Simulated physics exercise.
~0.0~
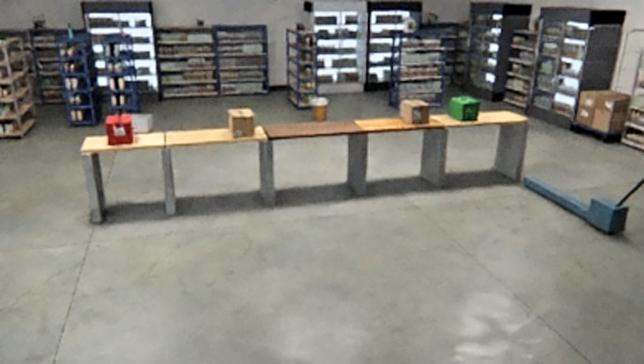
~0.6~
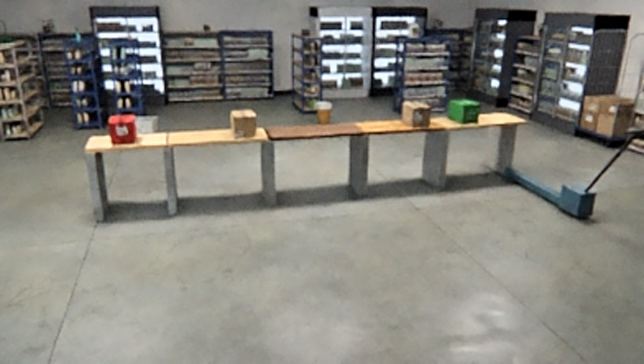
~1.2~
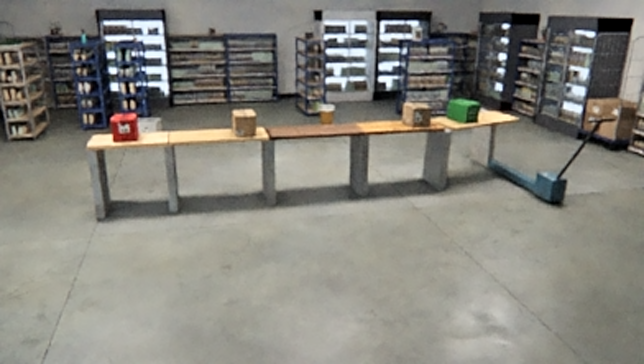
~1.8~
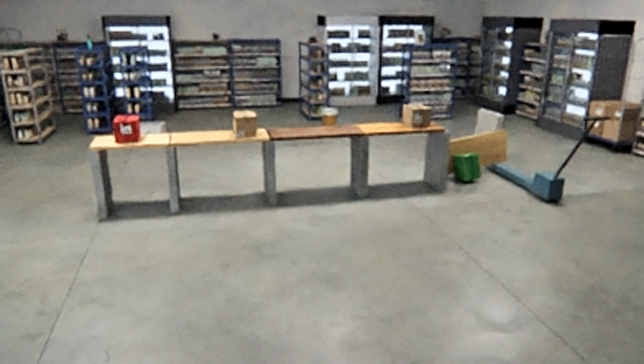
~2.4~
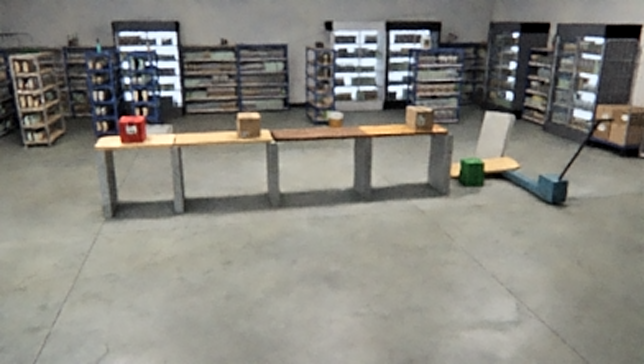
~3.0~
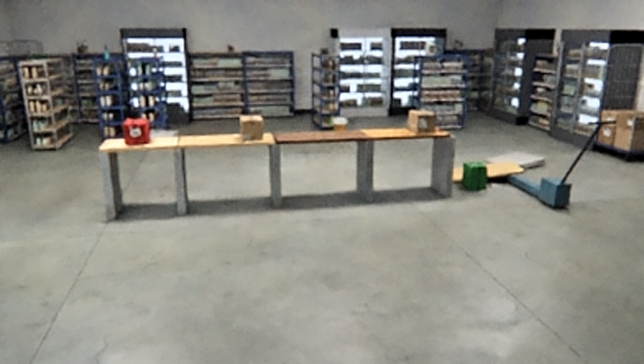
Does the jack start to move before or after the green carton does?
The jack moves before the green carton. It is already sliding left toward the end upright while the carton still sits on its board, and the carton drops only later.
A jack shoves the right-end upright, the board and green carton drop, then the upright topples.
